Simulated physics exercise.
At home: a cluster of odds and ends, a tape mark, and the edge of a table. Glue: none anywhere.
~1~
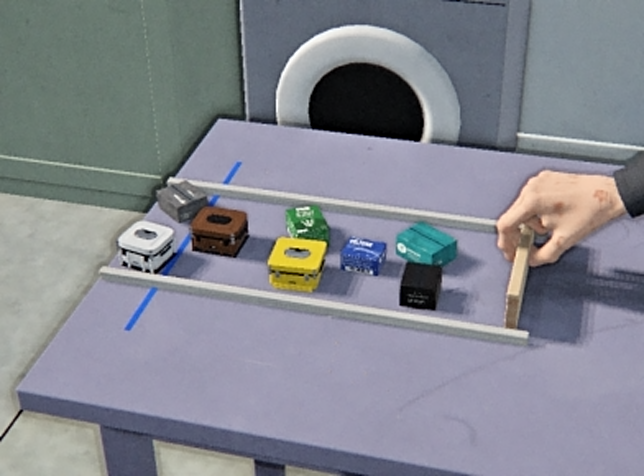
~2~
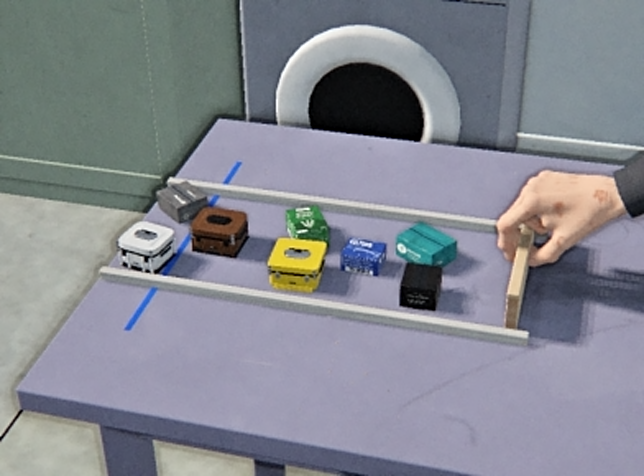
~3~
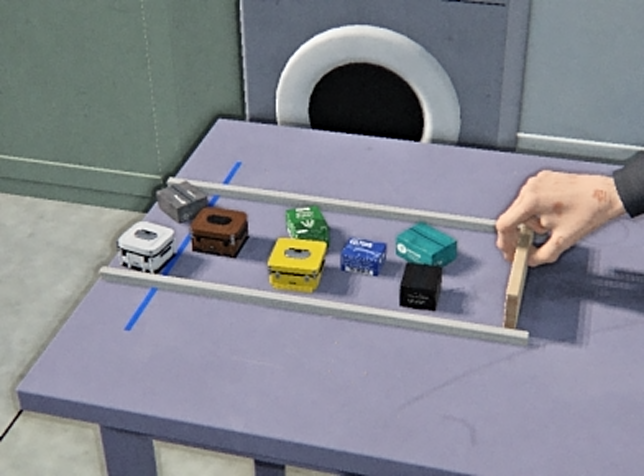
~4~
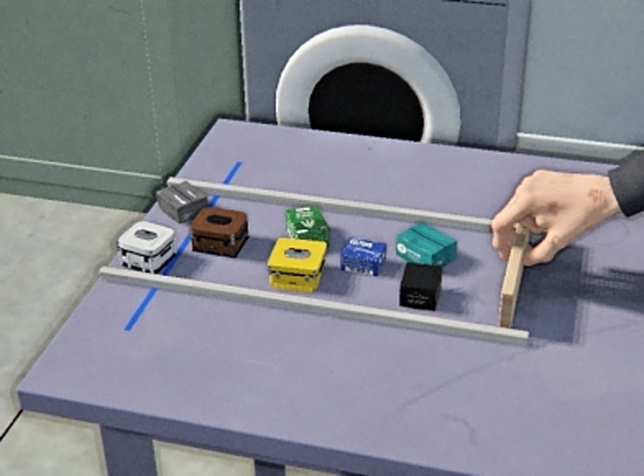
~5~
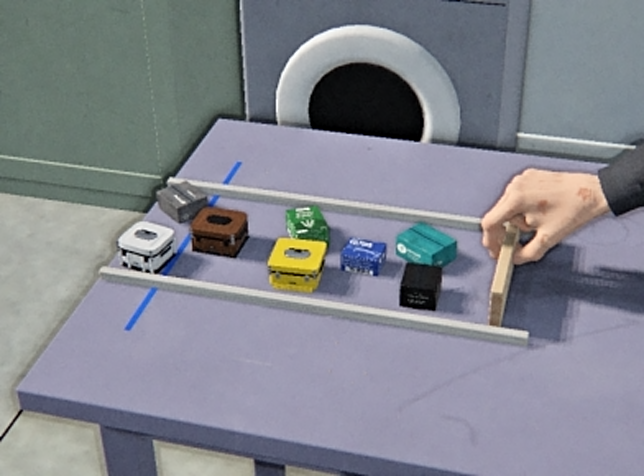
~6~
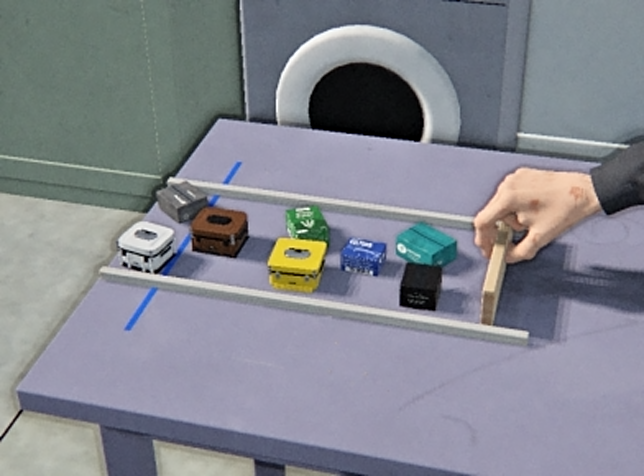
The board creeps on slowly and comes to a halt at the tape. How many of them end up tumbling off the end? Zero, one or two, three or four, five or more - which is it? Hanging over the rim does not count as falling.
Fallen: Above two, below five.
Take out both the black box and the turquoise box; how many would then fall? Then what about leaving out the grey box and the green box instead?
First 2, then 2.
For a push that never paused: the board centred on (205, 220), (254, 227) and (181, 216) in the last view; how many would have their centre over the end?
First 3, then 0, then 5.
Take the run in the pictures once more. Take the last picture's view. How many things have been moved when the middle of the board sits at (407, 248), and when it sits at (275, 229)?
At the first place 3, at the second 7.
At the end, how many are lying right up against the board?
The number is 3.
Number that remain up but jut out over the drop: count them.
Count: 2.
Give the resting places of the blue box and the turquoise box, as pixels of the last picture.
One is at about (168, 232), the other at about (182, 198).
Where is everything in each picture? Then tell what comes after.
Grey box (183, 202); white case (148, 247); brown case (220, 231); board (522, 264); tape (190, 236), in the first frame.
White case (148, 248); board (522, 264), in the second frame.
Brown case (220, 232); blue box (364, 257), in the third frame.
Grey box (183, 202); green box (308, 229), in the fourth frame.
White case (148, 248); turquoise box (426, 248), in the fifth frame.
Grey box (183, 202); white case (148, 248); brown case (220, 232); board (500, 261); tape (190, 236), in the sixth frame.
Early on, none off yet; grey box at rest near (183, 202); white case at rest near (148, 248); brown case at rest near (220, 232).
Finally, the number that fall off is three or four; lost, brown case, white case and grey box.
